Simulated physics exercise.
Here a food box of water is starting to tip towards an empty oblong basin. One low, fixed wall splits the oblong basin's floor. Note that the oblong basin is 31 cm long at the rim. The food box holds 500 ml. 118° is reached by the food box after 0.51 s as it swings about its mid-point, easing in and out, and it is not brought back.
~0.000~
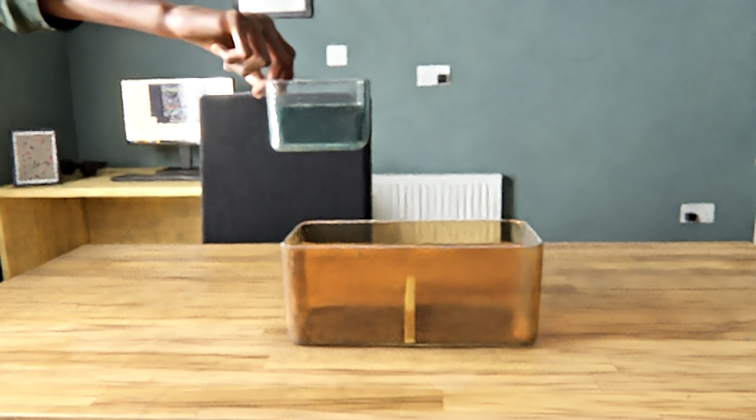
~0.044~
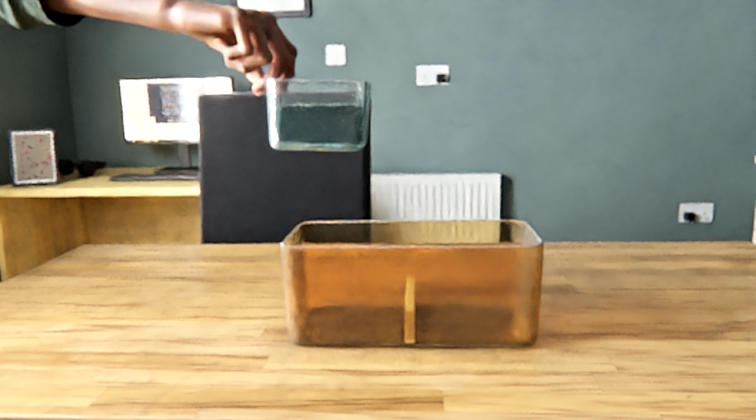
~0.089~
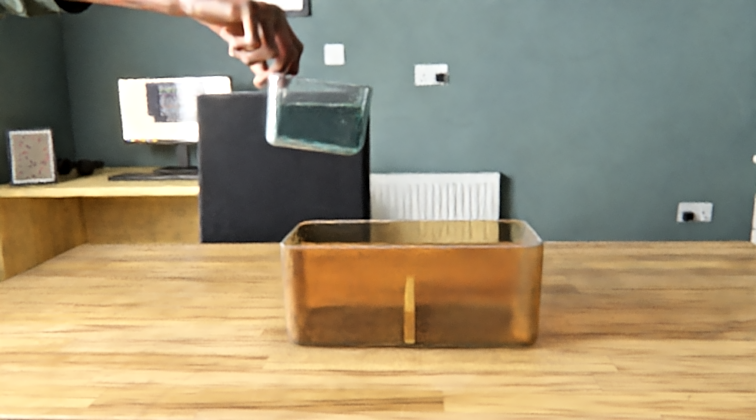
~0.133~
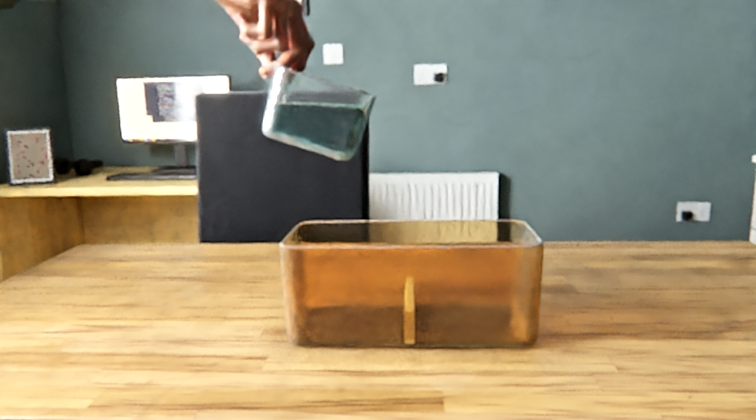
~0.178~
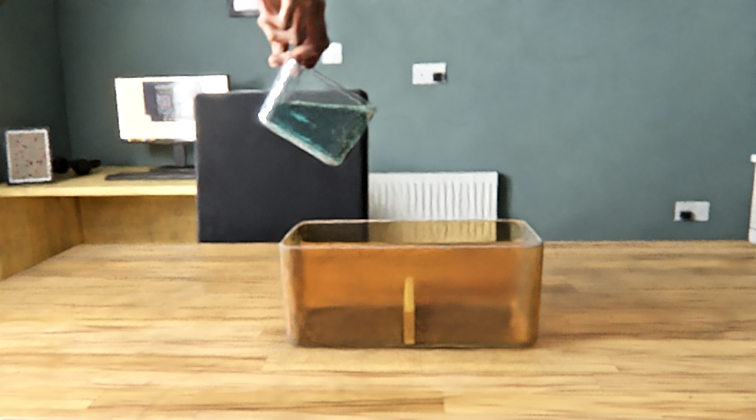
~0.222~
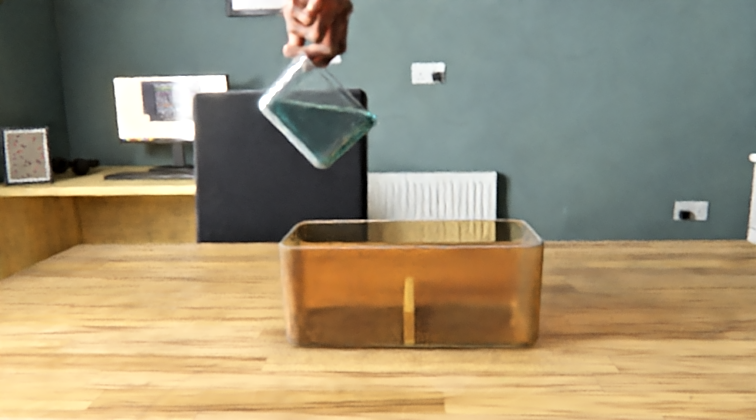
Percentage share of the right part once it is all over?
44 per cent.
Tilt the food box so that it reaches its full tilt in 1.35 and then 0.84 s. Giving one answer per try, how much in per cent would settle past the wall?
Around 65 per cent first, around 60 per cent next.
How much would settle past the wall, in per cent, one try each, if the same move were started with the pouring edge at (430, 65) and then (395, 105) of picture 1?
Respectively 85 and 80 %.
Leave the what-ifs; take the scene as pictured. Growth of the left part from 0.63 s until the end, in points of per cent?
I'd say near 6 percent.
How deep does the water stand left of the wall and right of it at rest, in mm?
Depths: Left near 14 mm, right near 10 mm.
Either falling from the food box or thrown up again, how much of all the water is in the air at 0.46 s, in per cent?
Around 48 in a hundred.
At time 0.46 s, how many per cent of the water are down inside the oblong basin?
About 34 per cent.
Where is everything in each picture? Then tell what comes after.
In the first picture, it leans 0°; its right rim is at (367, 82); the water meets the walls at (278, 108) and (366, 106); the oblong basin's rim runs from (292, 235) to (534, 234); the wall's top is at (411, 293).
In the second picture, it leans 2°; its right rim is at (368, 84); the water meets the walls at (277, 107) and (366, 106).
In the third picture, it leans 9°; its right rim is at (370, 89); the water meets the walls at (277, 106) and (366, 106).
In the fourth picture, it leans 19°; its right rim is at (373, 98); the water meets the walls at (276, 106) and (368, 108).
In the fifth picture, it leans 32°; its right rim is at (375, 111); the water meets the walls at (271, 105) and (371, 111).
In the sixth picture, it leans 47°; its right rim is at (373, 125); the water meets the walls at (269, 100) and (373, 114); 1 per cent is over the edge.
By 0.46 s the tilt is 115° and 17 per cent is still to pour, 13 is left of the wall and 22 right of it.
By 0.63 s the tilt is 118° and 1 per cent is still to pour, 49 is left of the wall and 44 right of it.
By 0.81 s the tilt is 118° and 0 per cent is still to pour, 55 is left of the wall and 42 right of it.
By 1.01 s the tilt is 118° and 0 per cent is still to pour, 55 is left of the wall and 44 right of it.
At rest 55 per cent lies left of the wall, 44 right of it and 1 outside.
